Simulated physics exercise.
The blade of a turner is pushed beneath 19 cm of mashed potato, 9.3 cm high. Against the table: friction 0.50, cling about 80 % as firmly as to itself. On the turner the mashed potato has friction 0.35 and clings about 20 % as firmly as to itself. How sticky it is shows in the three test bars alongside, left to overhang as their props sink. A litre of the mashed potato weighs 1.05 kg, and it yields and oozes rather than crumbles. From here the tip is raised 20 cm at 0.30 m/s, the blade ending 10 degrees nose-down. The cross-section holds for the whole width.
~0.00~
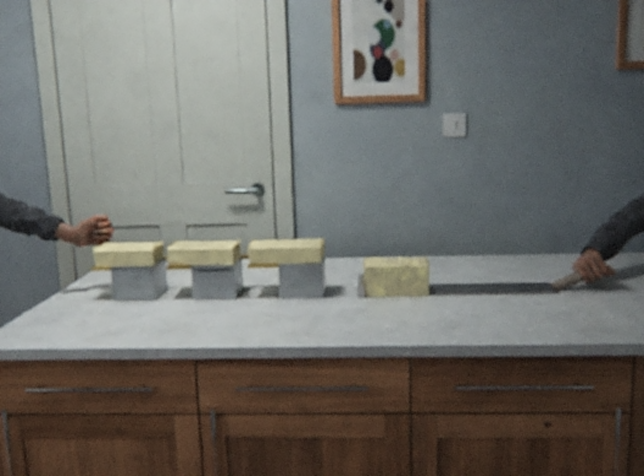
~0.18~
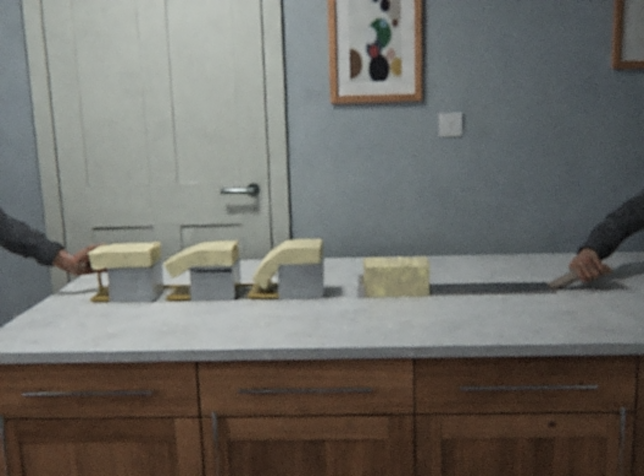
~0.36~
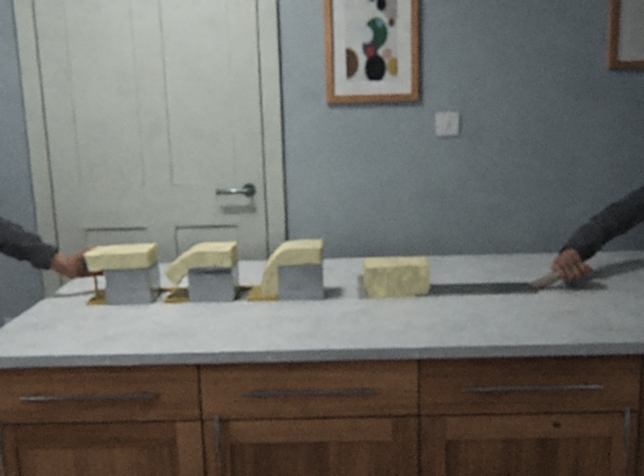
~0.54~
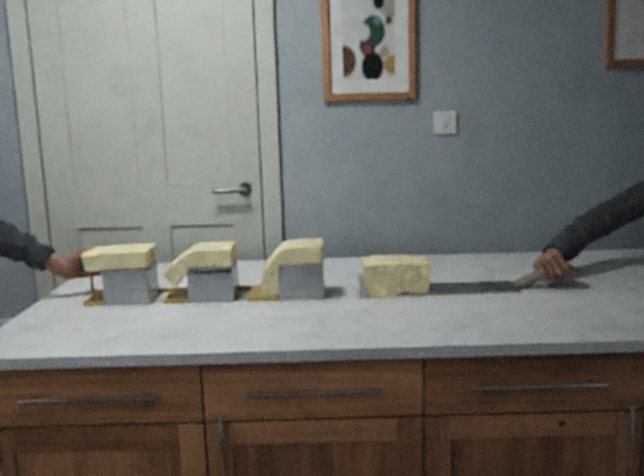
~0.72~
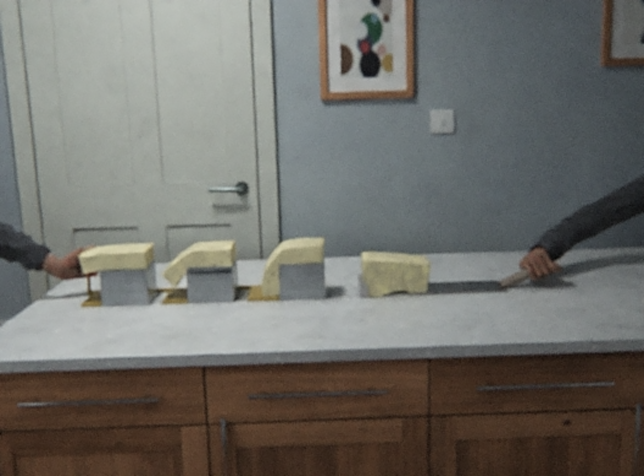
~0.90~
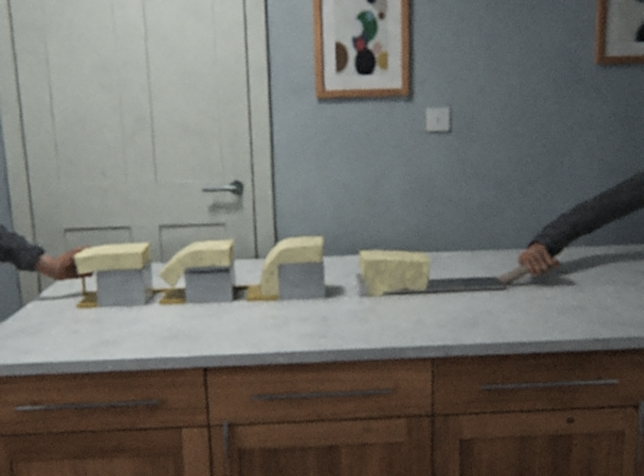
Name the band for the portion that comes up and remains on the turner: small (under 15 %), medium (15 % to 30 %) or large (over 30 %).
Expect large, that is over 30 %.
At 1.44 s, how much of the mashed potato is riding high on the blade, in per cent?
Near 70 %.
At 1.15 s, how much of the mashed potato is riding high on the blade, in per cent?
About 30 %.
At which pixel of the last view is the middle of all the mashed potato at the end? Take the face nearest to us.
Near (388, 229).
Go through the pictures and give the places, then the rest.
In the first frame, handle end of the blade at (559, 293), not yet moved; top of the mashed potato at (379, 266); bar tips down by 0, 0, 0 (left to right).
In the second frame, handle end of the blade at (556, 293), moved 10 mm; top of the mashed potato at (379, 266); bar tips down by 5 mm, 3.6 cm, 7.3 cm (left to right).
In the third frame, handle end of the blade at (538, 293), moved 6.3 cm; top of the mashed potato at (420, 265); bar tips down by 6 mm, 5.2 cm, 9.9 cm (left to right).
In the fourth frame, handle end of the blade at (520, 292), moved 12 cm; top of the mashed potato at (397, 263); bar tips down by 7 mm, 5.3 cm, 9.9 cm (left to right).
In the fifth frame, handle end of the blade at (507, 291), moved 16 cm; top of the mashed potato at (367, 261); bar tips down by 8 mm, 5.4 cm, 9.9 cm (left to right).
In the sixth frame, handle end of the blade at (506, 287), moved 16 cm; top of the mashed potato at (363, 260); bar tips down by 8 mm, 5.4 cm, 9.9 cm (left to right).
After 1.15 s, the tip is 7.9 cm up.
After 1.44 s, the tip is 17 cm up.
After 1.73 s, the tip is 20 cm up and 68 % is riding high on the blade.
After 2.03 s, the tip is 20 cm up and 68 % is riding high on the blade.
After 2.13 s, at the end, the tip is 20 cm up and 68 % is riding high on the blade.
